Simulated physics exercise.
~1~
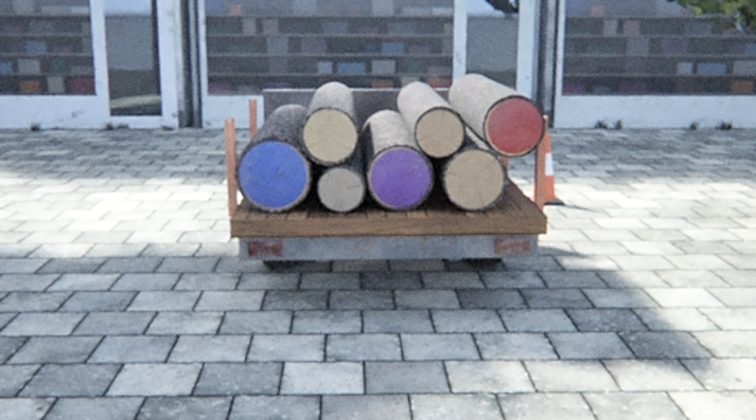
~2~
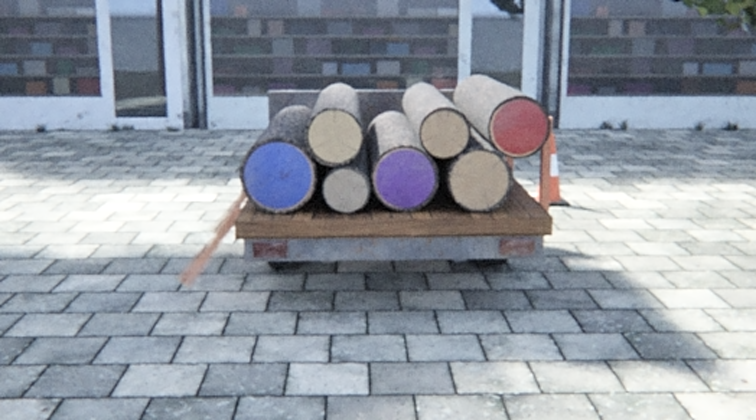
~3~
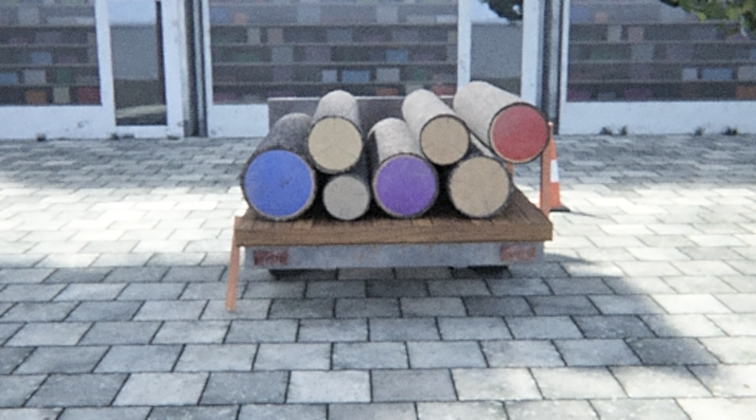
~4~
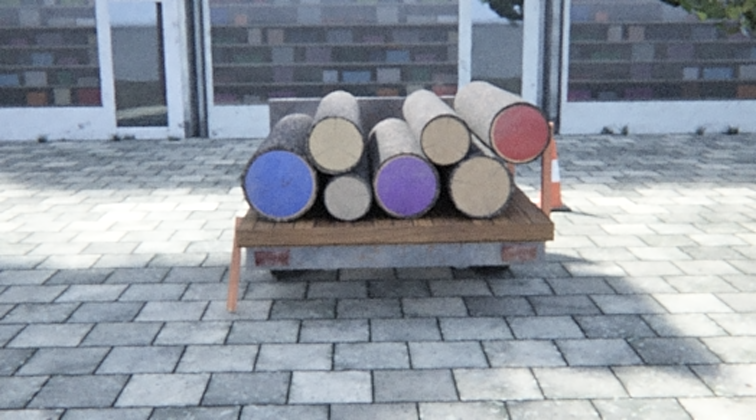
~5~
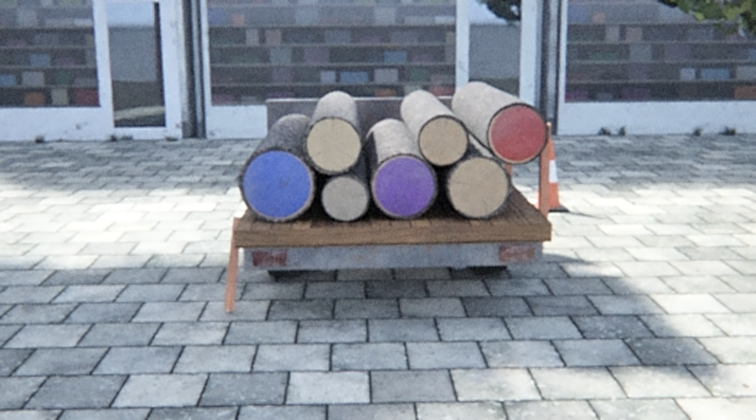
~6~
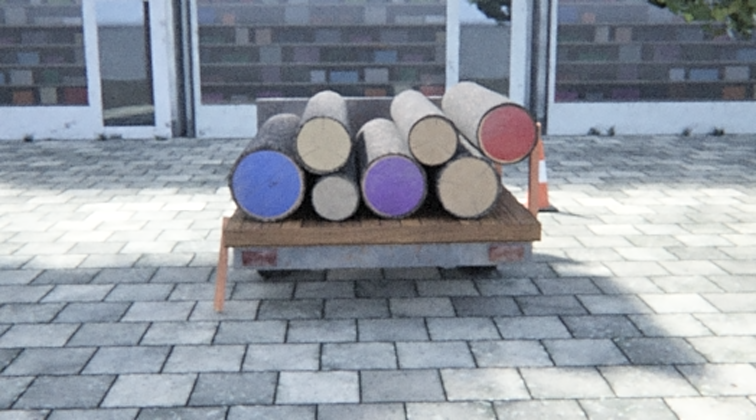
The orange post on the left side of a parked trailer stacked with logs swung outward and down until it hung below the deck, but the logs, including the blue, purple and red-ended ones, stayed piled where they were and none fell off.
